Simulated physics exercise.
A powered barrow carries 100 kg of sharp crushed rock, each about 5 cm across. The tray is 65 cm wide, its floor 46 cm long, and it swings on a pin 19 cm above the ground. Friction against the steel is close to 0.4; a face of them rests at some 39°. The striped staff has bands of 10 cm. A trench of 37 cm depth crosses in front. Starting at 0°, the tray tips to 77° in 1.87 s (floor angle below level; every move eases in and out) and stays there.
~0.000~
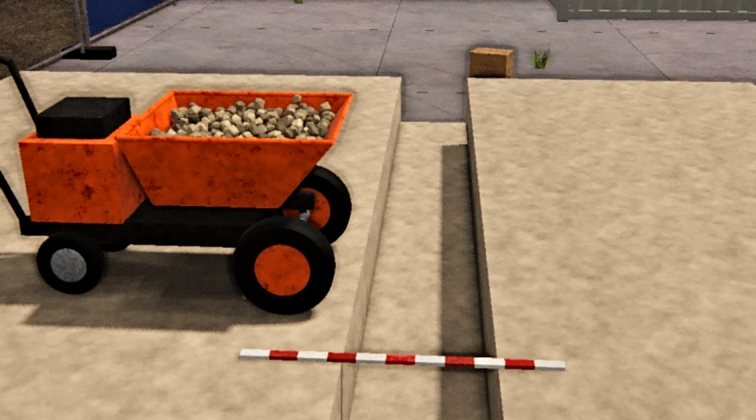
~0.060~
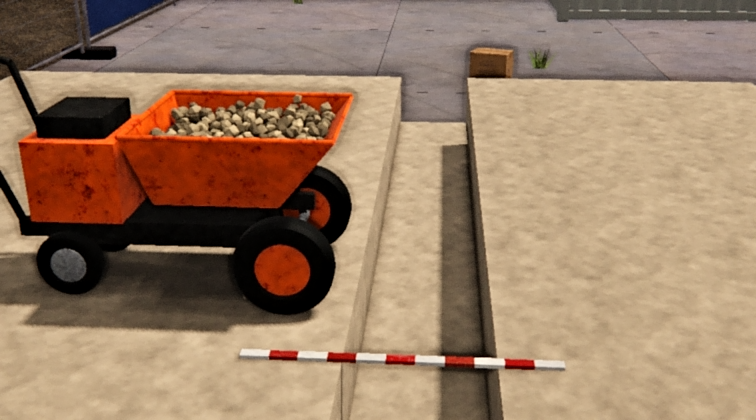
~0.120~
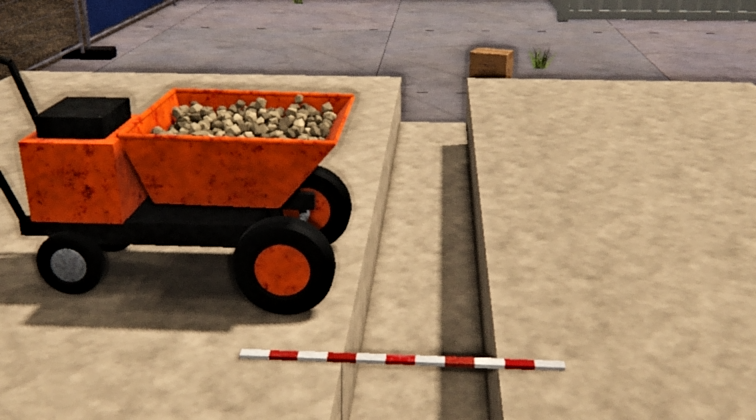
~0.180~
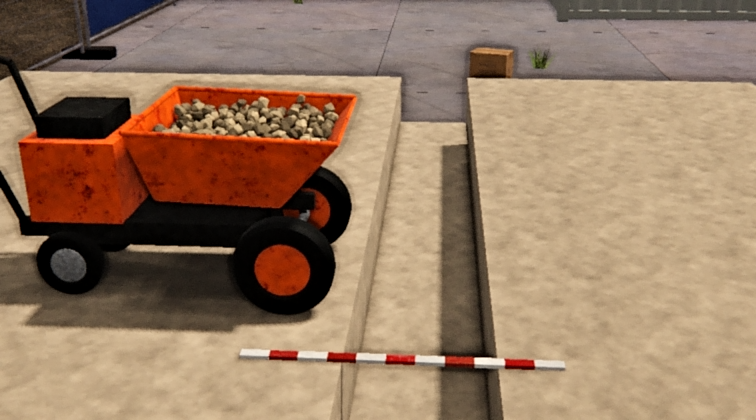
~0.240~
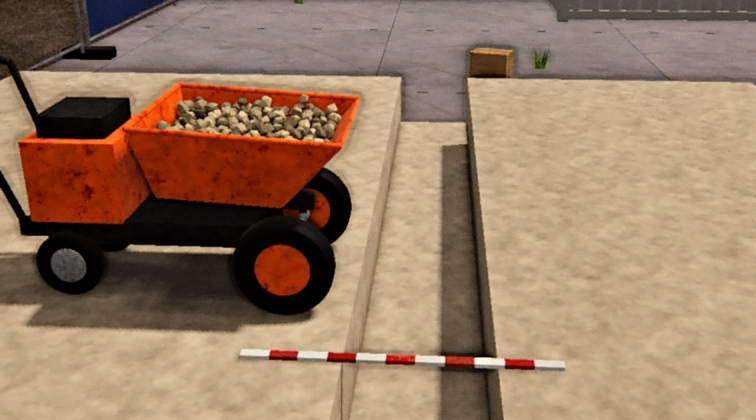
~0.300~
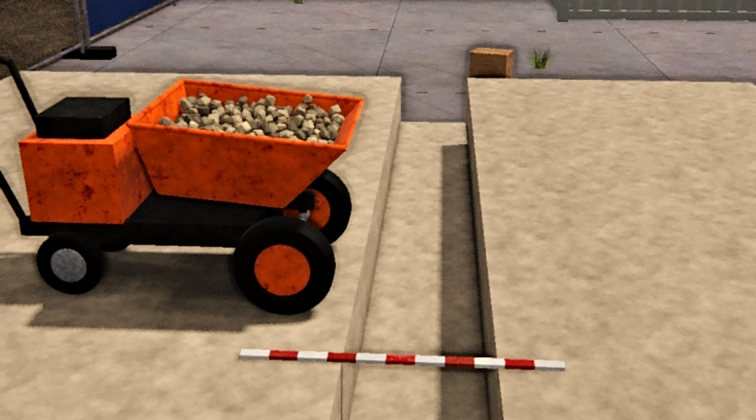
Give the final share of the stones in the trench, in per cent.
About 97 per cent.
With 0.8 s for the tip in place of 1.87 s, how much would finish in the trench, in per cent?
Then about 85 per cent.
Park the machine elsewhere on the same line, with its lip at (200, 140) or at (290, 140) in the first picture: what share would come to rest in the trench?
First some 50, then 100 per cent.
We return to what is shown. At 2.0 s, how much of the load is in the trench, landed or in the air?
Some 45 per cent.
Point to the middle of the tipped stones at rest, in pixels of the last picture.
Around (451, 344).
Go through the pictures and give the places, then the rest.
In the first frame, lip at (332, 143), floor tilted 0°, highest stones at (267, 112).
In the second frame, lip at (333, 143), floor tilted 0°, highest stones at (260, 111); the stones move at 0.1 m/s on average.
In the third frame, lip at (335, 144), floor tilted 1°, highest stones at (262, 111); the stones move at 0.1 m/s on average.
In the fourth frame, the tray is at 2°, its lip at (337, 145); the top of the load is at (251, 111); the stones move at 0.2 m/s on average.
In the fifth frame, the tray is at 3°, its lip at (341, 147); the top of the load is at (230, 107); the stones move at 0.2 m/s on average.
In the sixth frame, the tray is at 5°, its lip at (345, 149); the top of the load is at (229, 103); the stones move at 0.3 m/s on average.
After 1.4 s the floor is at 65°; 100 % in the tray; the foremost stones are at (435, 231).
After 2.0 s the floor is at 77°; 51 % in the tray, 47 % in the trench, 3 % past the trench; the foremost stones are at (530, 282).
After 2.3 s the floor is at 77°; 18 % in the tray, 78 % in the trench, 3 % past the trench; the foremost stones are at (552, 277).
After 4.3 s the floor is at 77°; 0 % in the tray, 97 % in the trench, 3 % past the trench; the foremost stones are at (552, 277).
